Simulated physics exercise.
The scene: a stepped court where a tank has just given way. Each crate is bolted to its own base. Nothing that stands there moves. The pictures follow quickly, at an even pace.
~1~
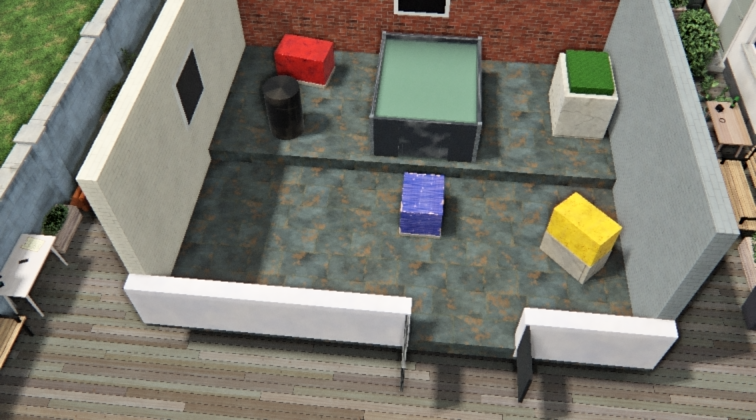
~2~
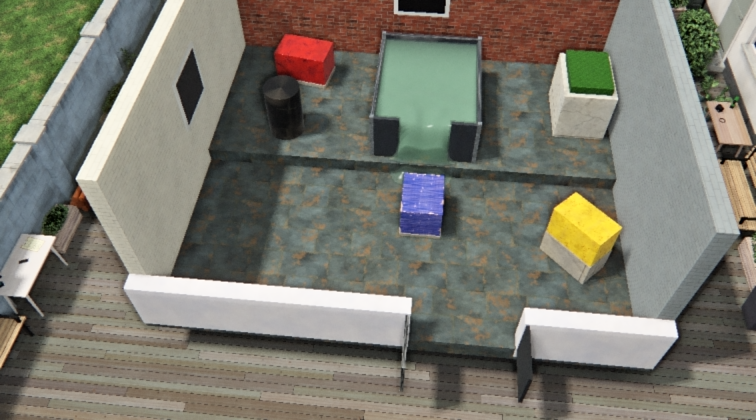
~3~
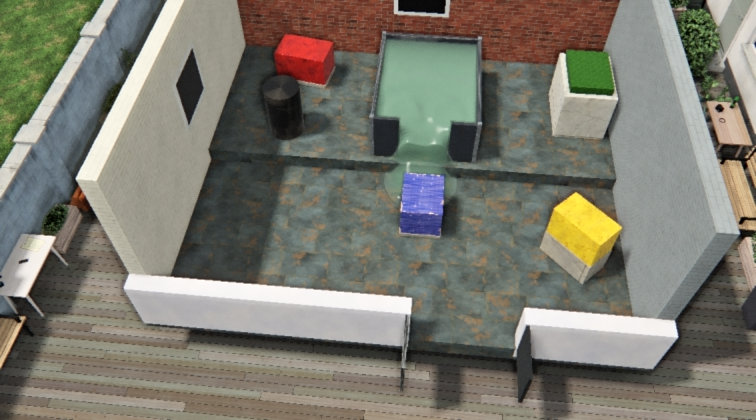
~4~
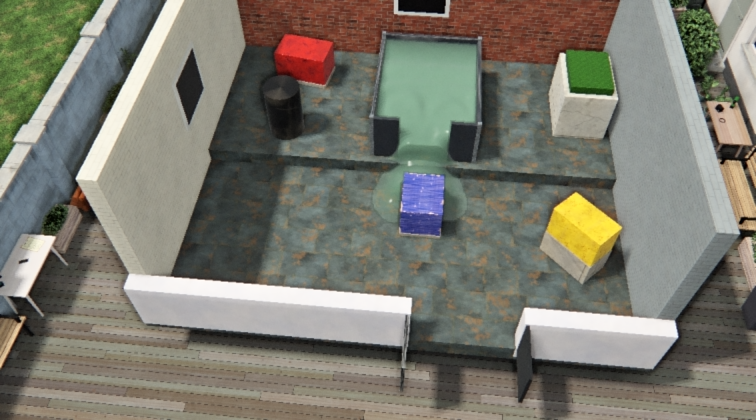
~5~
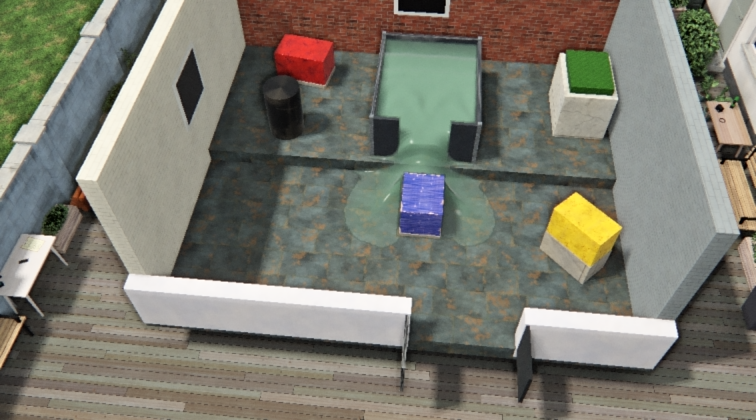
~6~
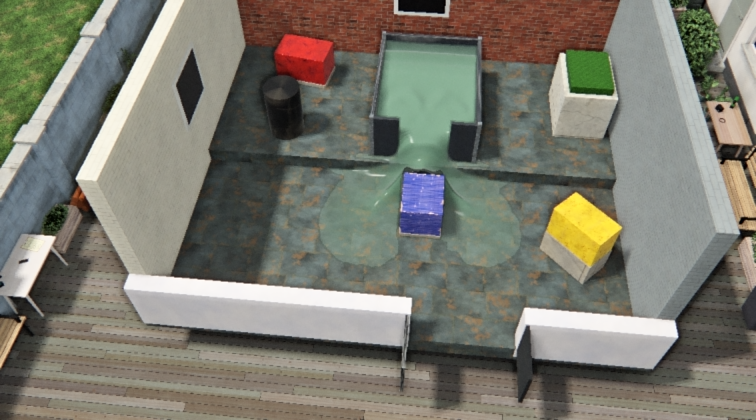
Greenish water poured through a gap in the front of the raised tank, ran down the step to the blue block, and spread around both sides of it across the lower stone floor.
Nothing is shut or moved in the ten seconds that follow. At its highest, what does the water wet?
One by one: The blue crate is soaked; the red crate keeps dry; the yellow crate keeps dry.
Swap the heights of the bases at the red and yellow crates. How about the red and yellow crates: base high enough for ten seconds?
Then: The red one is safe, the yellow one takes water.
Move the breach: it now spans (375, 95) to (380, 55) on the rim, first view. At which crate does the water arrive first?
The red one.
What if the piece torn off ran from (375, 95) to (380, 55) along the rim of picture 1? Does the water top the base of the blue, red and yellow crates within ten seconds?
The blue crate is soaked; the red crate ends up wet; the yellow crate escapes it.
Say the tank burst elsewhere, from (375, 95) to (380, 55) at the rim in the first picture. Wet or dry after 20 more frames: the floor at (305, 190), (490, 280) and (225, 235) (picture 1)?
In turn: Under water, dry, covered.
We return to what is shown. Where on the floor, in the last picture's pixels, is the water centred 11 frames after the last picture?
Close to (412, 158).
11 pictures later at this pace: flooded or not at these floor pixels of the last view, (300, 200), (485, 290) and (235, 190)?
One after the other: Awash, flooded, awash.
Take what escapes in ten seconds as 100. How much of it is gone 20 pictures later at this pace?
I make it 5 per cent.
A moment on, water covers 40 % of the floor; the blue crate water round its plinth, the red crate not reached, the yellow crate water round its plinth.
Next, water covers 50 % of the floor; the blue crate water round its plinth, the red crate not reached, the yellow crate water round its plinth.
Then, water covers 50 % of the floor; the blue crate water round its plinth, the red crate not reached, the yellow crate water round its plinth.
Later, water covers 60 % of the floor; the blue crate water round its plinth, the red crate not reached, the yellow crate water round its plinth.
In the end, water covers 60 % of the floor; the blue crate was topped, the red crate stayed above the water, the yellow crate stayed above the water.
